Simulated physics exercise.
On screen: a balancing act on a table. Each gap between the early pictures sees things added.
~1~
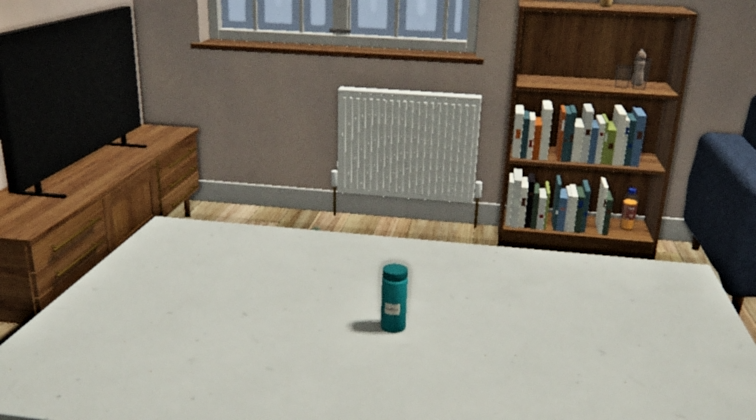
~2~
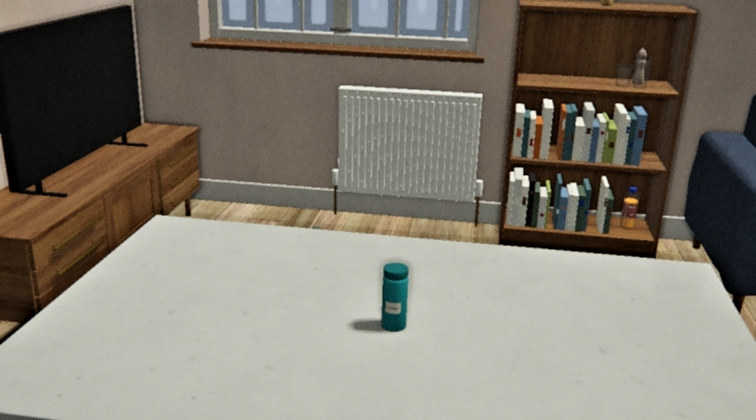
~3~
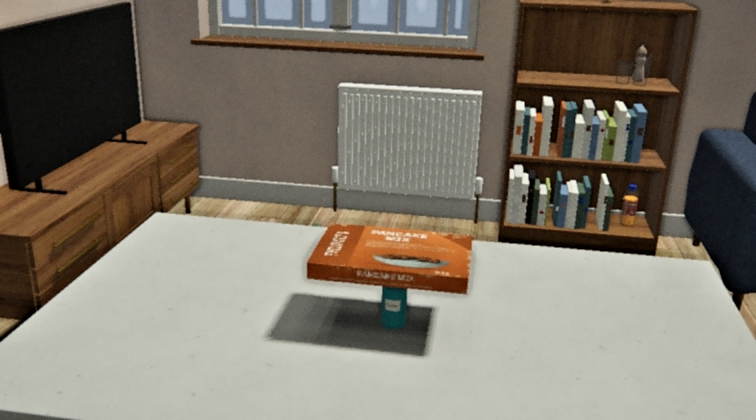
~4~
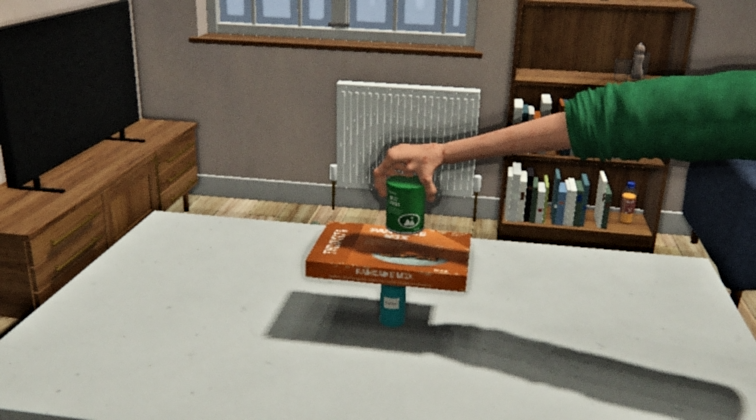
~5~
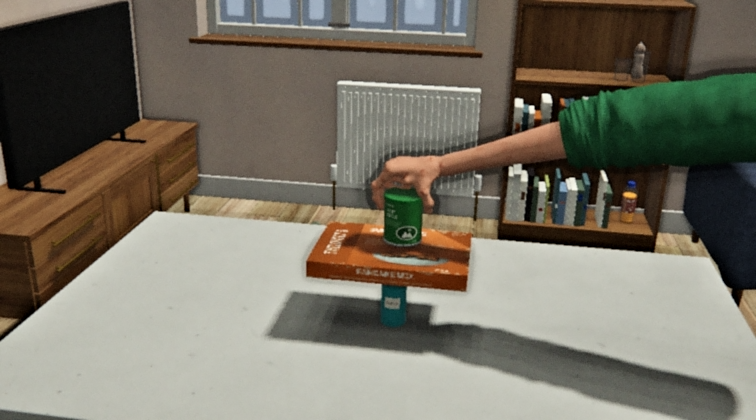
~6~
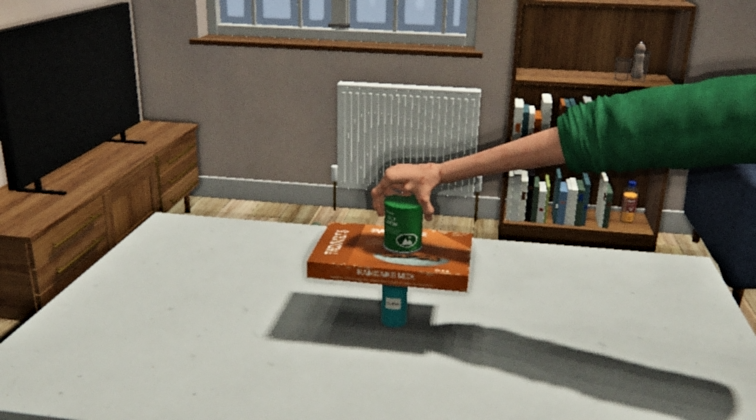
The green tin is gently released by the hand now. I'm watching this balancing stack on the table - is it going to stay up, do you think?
Yes, it should stay up.
Then, 0.70 s past the last view, nothing moves.
Then, 1.70 s past the last view, green tin resting near (404, 224).
Finally, all 3 still in place. Final places as the last picture's camera would see them, green tin near (404, 224). The stack keeps its balance.
